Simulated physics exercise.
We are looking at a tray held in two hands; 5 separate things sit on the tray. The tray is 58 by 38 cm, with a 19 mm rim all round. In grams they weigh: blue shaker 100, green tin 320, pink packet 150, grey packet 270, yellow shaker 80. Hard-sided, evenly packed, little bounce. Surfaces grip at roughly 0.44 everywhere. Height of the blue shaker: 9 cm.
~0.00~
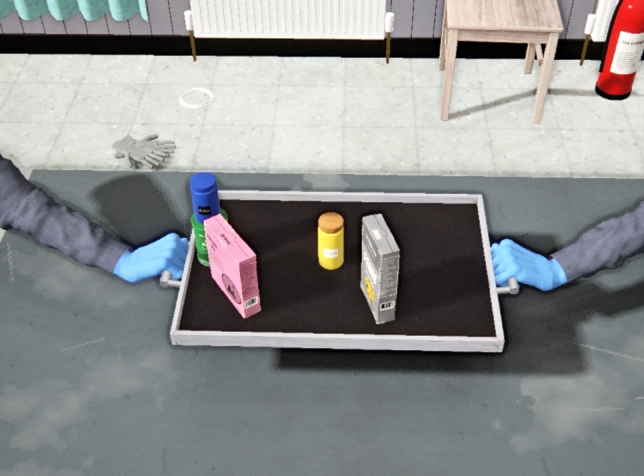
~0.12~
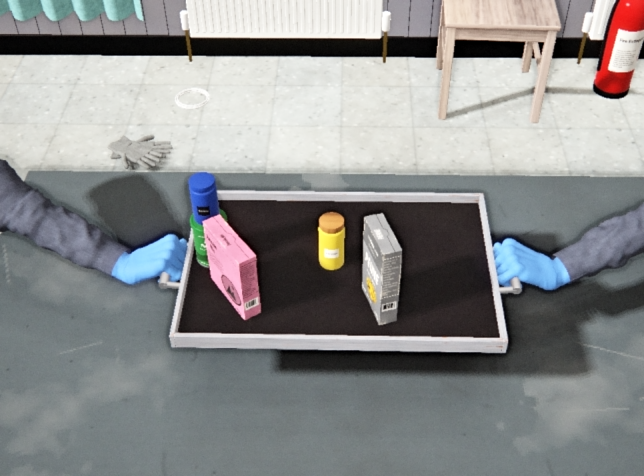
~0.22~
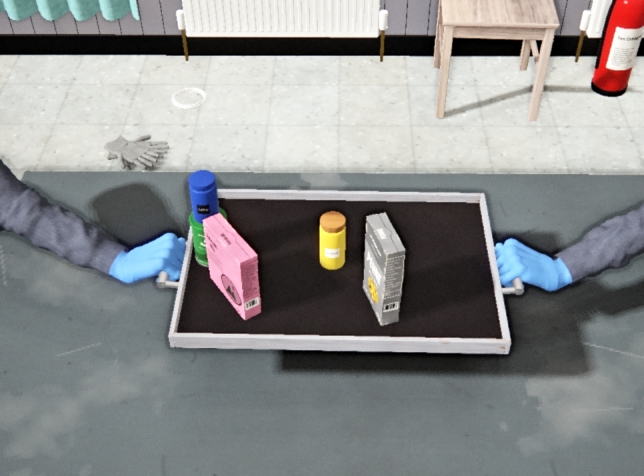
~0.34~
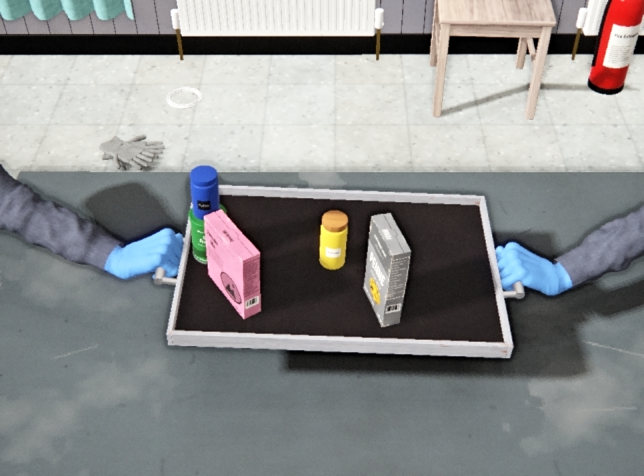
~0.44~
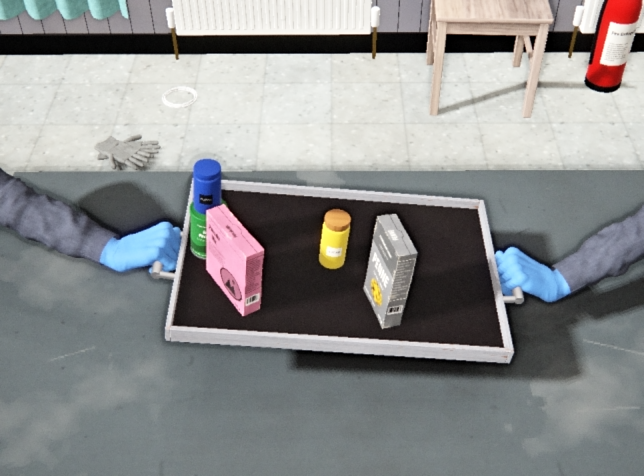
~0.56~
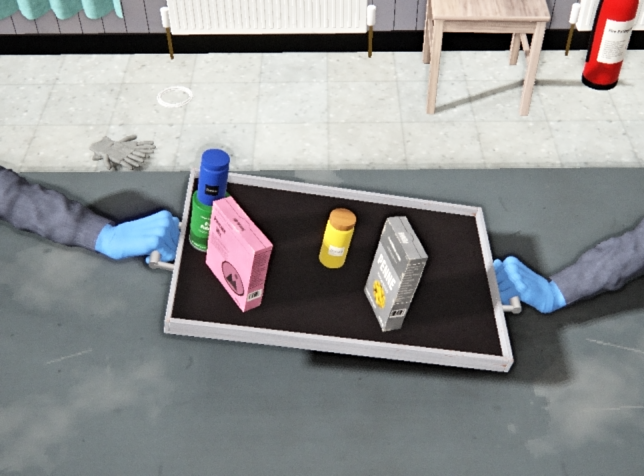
A tray held by two blue-gloved hands stayed level at first, then tilted gradually down to the right, while the shakers, the green tin and the pink and grey packets leaned along with it.
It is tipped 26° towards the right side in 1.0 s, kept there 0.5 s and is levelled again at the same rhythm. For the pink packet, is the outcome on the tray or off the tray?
The pink packet stays on the tray.
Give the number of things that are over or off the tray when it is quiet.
In all, 5.
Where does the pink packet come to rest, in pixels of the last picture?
Around (437, 279).
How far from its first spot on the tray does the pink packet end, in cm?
About 37 cm.
After 1.16 s, tray tilted 26°, right edge down; pink packet on its side near (308, 255); grey packet on its side; yellow shaker 24° off its base.
After 1.56 s, tray tilted 26°, right edge down; grey packet now off the tray; pink packet on its side near (392, 286); blue shaker on its side.
After 1.96 s, tray tilted 19°, right edge down; pink packet on its side near (432, 301); blue shaker on its side; green tin on its side.
In the end (3.9 s), off the tray, grey packet; toppled on the tray, blue shaker, green tin, pink packet and yellow shaker. In the last view, pink packet near (437, 279).
